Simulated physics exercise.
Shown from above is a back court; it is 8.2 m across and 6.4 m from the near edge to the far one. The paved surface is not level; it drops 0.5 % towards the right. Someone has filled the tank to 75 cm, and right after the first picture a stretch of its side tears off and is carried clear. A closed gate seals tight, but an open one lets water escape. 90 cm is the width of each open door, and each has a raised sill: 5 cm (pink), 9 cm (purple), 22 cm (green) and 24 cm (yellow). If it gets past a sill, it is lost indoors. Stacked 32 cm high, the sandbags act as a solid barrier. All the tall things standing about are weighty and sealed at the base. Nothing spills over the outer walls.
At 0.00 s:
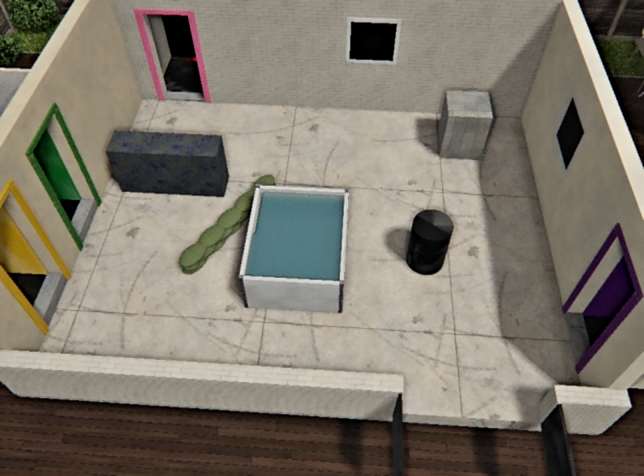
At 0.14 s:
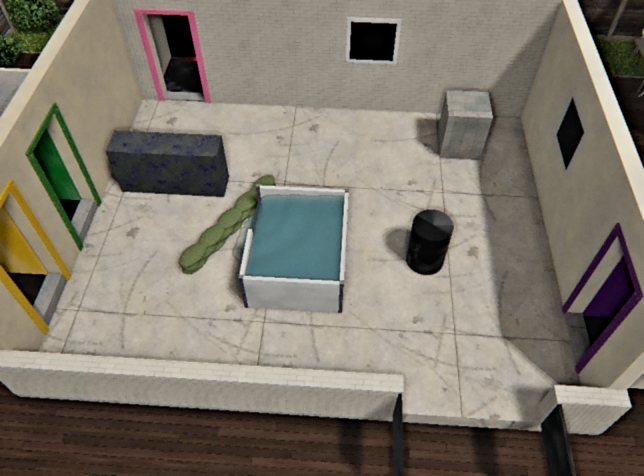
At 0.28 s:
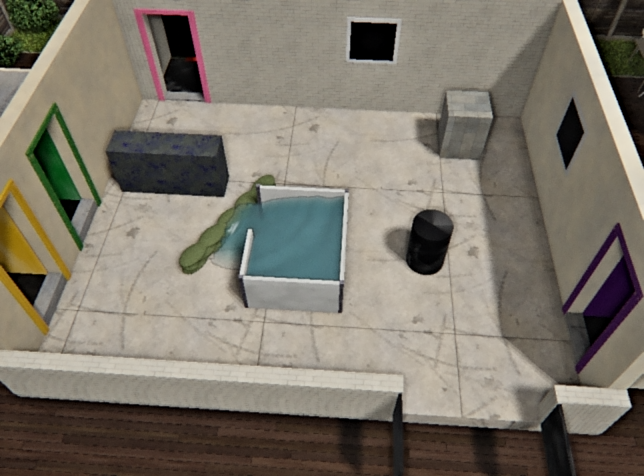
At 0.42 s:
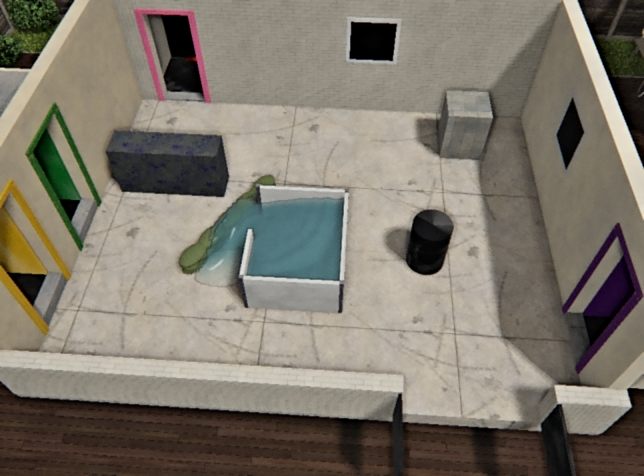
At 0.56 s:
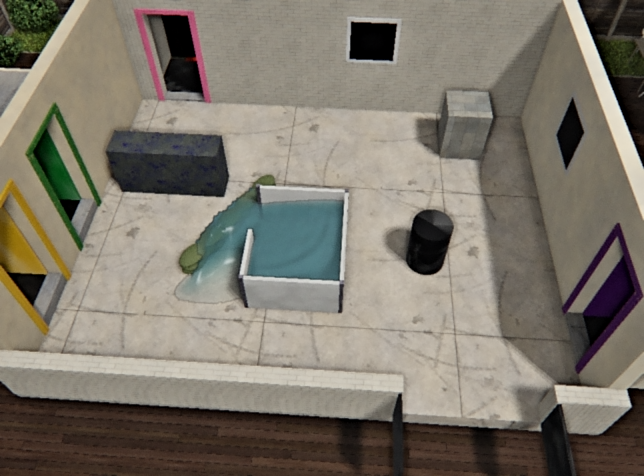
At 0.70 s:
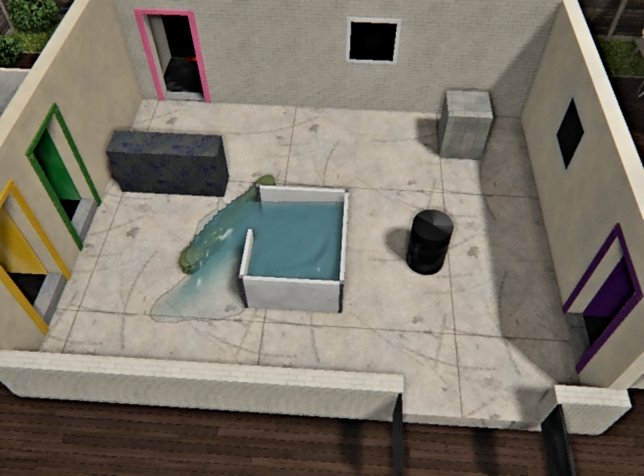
In a walled courtyard, a tank's left side opens and water spreads across the paving.
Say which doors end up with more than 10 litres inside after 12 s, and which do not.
Pink door: The inflow ends up lower than the cap. Purple door: The inflow ends up lower than the cap. Green door: The inflow ends up lower than the cap. Yellow door: The inflow ends up lower than the cap.
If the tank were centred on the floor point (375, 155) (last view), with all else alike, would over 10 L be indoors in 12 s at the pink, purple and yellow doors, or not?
Pink: Too much; purple: Within limit; yellow: Within limit.
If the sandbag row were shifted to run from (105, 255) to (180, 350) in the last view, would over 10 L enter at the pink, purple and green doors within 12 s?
Pink beyond the limit, purple within the limit, green beyond the limit.
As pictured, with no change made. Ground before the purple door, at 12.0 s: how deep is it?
4.5 cm.
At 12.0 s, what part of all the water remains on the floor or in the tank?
98 %.
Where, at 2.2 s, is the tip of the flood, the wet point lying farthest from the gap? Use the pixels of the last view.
I'd mark it close to (31, 372).
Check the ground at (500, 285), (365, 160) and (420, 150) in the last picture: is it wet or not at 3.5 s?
First spot bone dry, second soaked, third soaked.
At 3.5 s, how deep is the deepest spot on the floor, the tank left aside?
Roughly 32 cm.
After 1.4 s water covers 20 % of the floor and is deepest (54 cm) near (241, 231); pink door not reached, purple door not reached, green door not reached, yellow door not reached.
After 2.2 s water covers 35 % of the floor and is deepest (40 cm) near (241, 231); pink door not reached, purple door not reached, green door 17 cm at the sill, 0 L in, yellow door 8 cm at the sill, 0 L in.
After 3.5 s water covers 35 % of the floor and is deepest (32 cm) near (241, 231); pink door not reached, purple door not reached, green door 6 cm at the sill, 0 L in, yellow door 12 cm at the sill, 0 L in.
After 7.0 s water covers 65 % of the floor and is deepest (18 cm) near (241, 231); pink door 2 cm at the sill, 0 L in, purple door 6 cm at the sill, 0 L in, green door 4 cm at the sill, 0 L in, yellow door 9 cm at the sill, 0 L in.
After 12.0 s water covers 90 % of the floor and is deepest (12 cm) near (250, 240); pink door 4 cm at the sill, 1 L in, purple door 5 cm at the sill, 0 L in, green door 6 cm at the sill, 0 L in, yellow door 6 cm at the sill, 0 L in.
